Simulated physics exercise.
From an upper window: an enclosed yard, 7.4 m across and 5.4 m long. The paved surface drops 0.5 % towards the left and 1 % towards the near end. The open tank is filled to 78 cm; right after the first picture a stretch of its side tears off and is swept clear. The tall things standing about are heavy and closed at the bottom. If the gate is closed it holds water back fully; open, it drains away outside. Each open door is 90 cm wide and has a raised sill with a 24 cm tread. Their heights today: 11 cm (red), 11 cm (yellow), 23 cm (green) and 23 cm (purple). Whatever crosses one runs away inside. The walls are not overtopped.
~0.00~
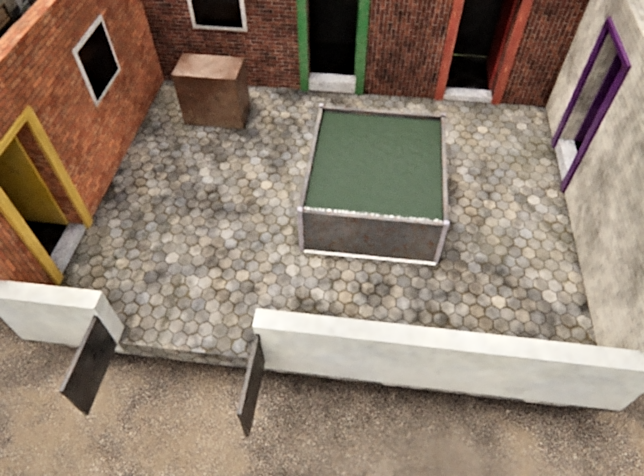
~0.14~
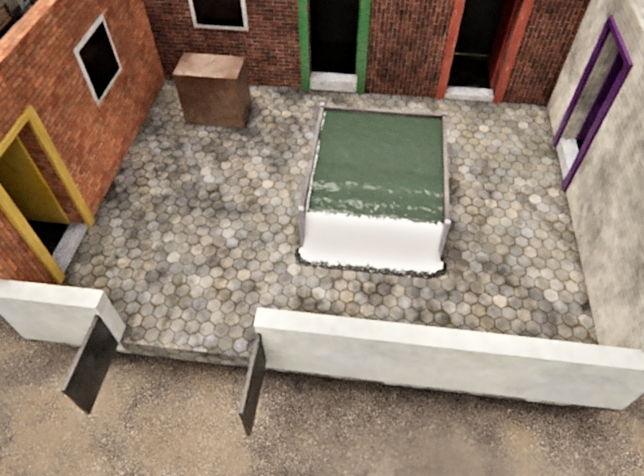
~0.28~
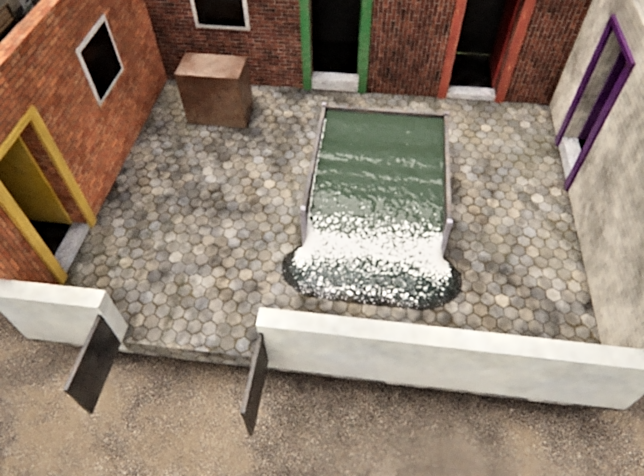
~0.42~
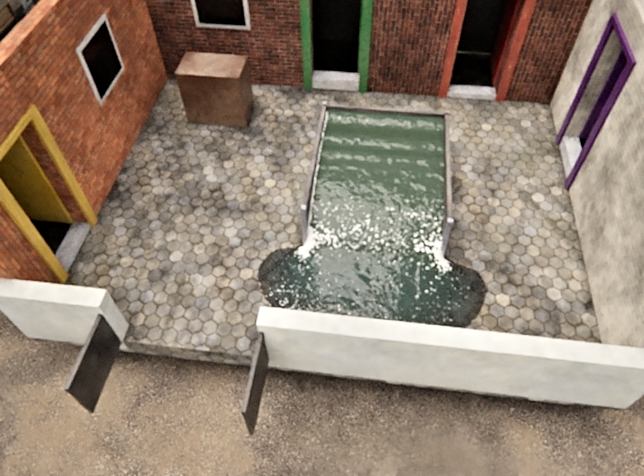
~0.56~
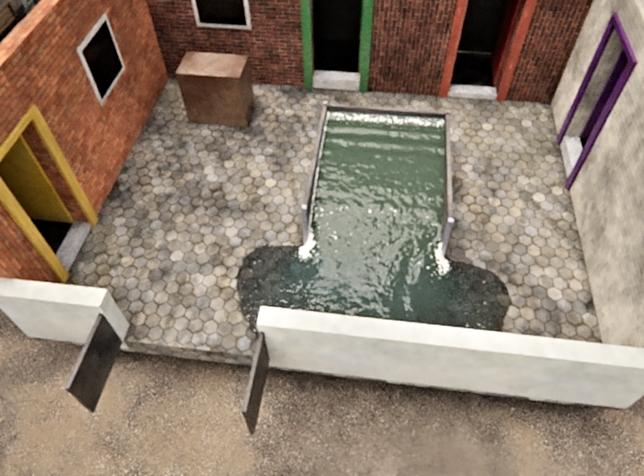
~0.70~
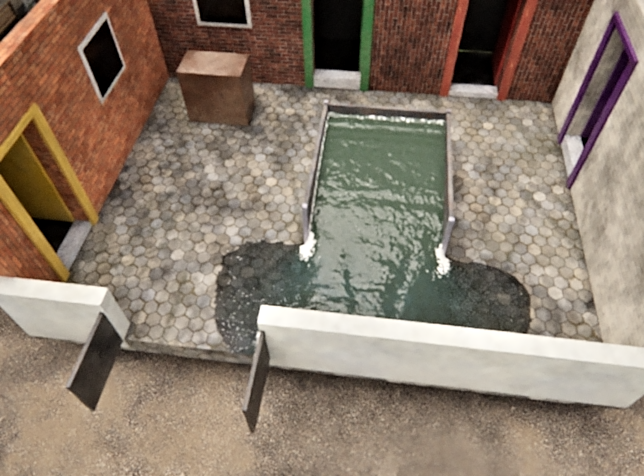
The footage shows an enclosed paved yard where the near side of an open tank gives way and green water pours out, foaming across the paving to the low white wall, then spreading left and right along it.
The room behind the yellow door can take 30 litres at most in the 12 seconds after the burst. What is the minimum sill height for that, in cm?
About 16 cm.
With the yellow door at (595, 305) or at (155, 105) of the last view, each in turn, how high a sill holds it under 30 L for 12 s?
Roughly 26 and 7.5 cm.
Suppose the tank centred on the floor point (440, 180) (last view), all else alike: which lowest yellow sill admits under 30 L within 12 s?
Some 14.5 cm.
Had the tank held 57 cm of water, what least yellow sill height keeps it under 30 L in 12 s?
Some 10.5 cm.
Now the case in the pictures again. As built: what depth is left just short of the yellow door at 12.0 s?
Some 9.5 cm.
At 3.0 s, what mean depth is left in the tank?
About 16 cm.
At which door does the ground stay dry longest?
The green one.
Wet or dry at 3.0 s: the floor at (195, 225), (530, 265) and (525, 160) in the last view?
In turn: Flooded, under water, under water.
After 1.4 s water covers 20 % of the floor, deepest (56 cm) near (363, 349); it has not reached the yellow door.
After 3.0 s water covers 55 % of the floor, deepest (40 cm) near (596, 376); 22 cm at the yellow door, 18 litres in over its 11 cm sill.
After 12.0 s water covers 95 % of the floor, deepest (14 cm) near (48, 313); 9 cm at the yellow door, 93 litres in over its 11 cm sill.
At the yellow door as built, the water arrived by 2.4 s and peaked near 23 cm at 2.8 s.
Run again over the same 12 s with other heights there, 61 litres in over 13 cm, 18 litres over 17.5 cm. The limit of 30 litres is kept from about 16 cm up.
